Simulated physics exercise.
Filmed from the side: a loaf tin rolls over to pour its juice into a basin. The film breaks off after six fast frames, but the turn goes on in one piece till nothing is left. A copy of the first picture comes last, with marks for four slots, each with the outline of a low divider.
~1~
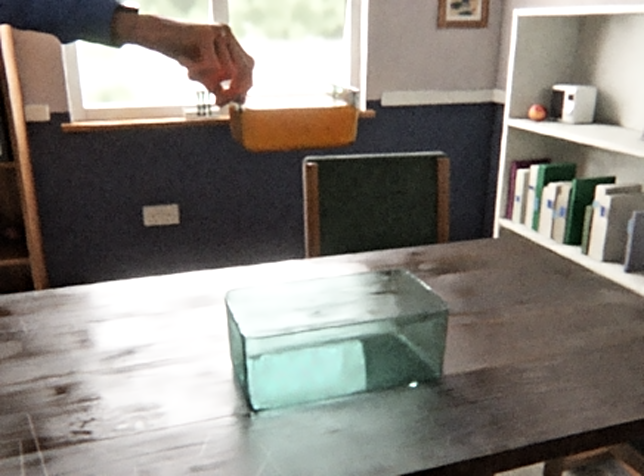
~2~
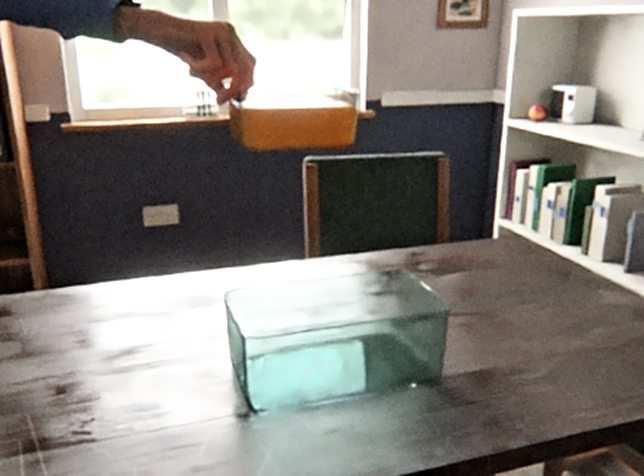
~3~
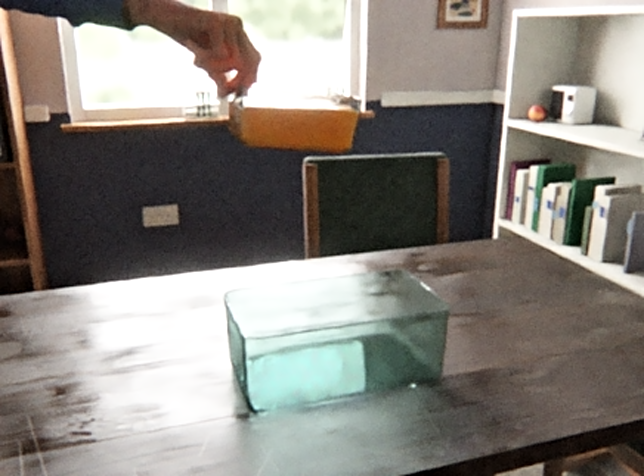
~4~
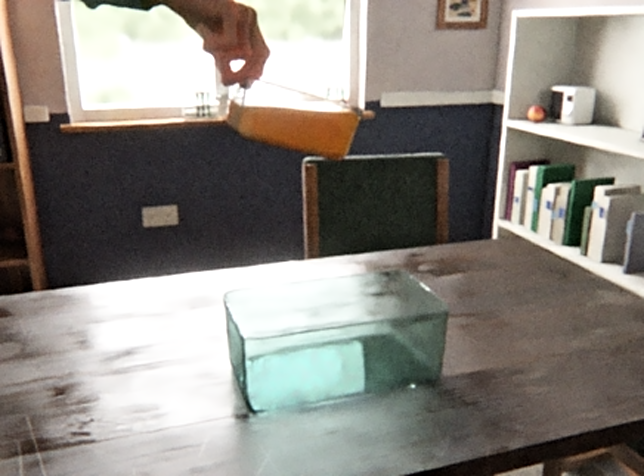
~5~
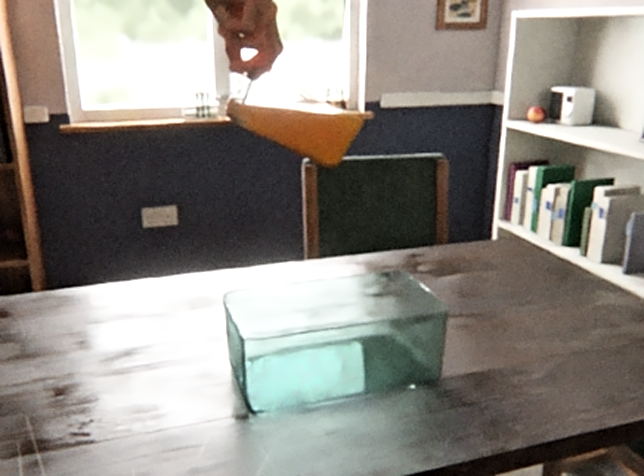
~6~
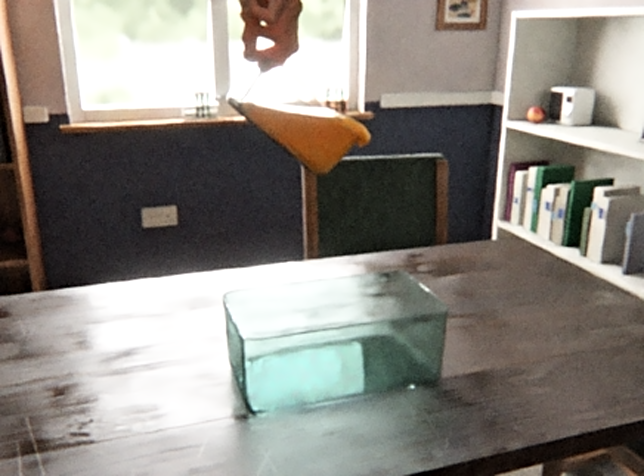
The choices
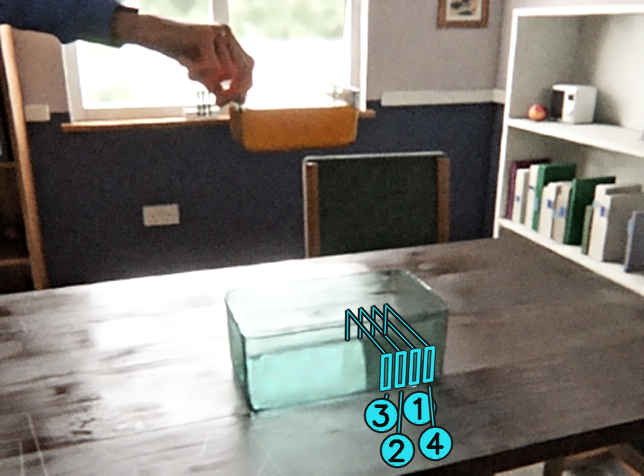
In a room with a window and bookshelf, a hand holds a small container of orange juice above a clear greenish basin on a dark table, then tilts it steadily to the right until juice reaches just past its lip.
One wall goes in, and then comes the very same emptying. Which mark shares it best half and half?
1 beats the others.
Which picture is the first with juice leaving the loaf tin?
In picture 5.
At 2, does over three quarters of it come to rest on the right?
No, it does not.
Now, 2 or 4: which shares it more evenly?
The answer is 2.
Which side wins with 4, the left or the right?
More ends on the left.
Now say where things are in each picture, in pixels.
The first picture shows upright, lip at (346, 87); basin from (247, 411) to (441, 375); nothing has left yet.
The second picture shows upright, lip at (347, 89); nothing has left yet.
The third picture shows tipped about 7°, lip at (348, 95); nothing has left yet.
The fourth picture shows tipped about 16°, lip at (350, 105); nothing has left yet.
The fifth picture shows tipped about 28°, lip at (350, 118); juice is over the lip, down to (350, 118).
The sixth picture shows tipped about 42°, lip at (347, 132); juice is over the lip, down to (351, 141).
On the marked copy, 1 at (415, 389); 2 at (401, 391); 3 at (387, 394); 4 at (429, 386).
With 1, about 49 % ends left of the wall and 43 % right of it; 8 % is lost outside.
With 2, about 33 % ends left of the wall and 60 % right of it; 7 % is lost outside.
With 3, about 24 % ends left of the wall and 70 % right of it; 6 % is lost outside.
With 4, about 72 % ends left of the wall and 20 % right of it; 7 % is lost outside.
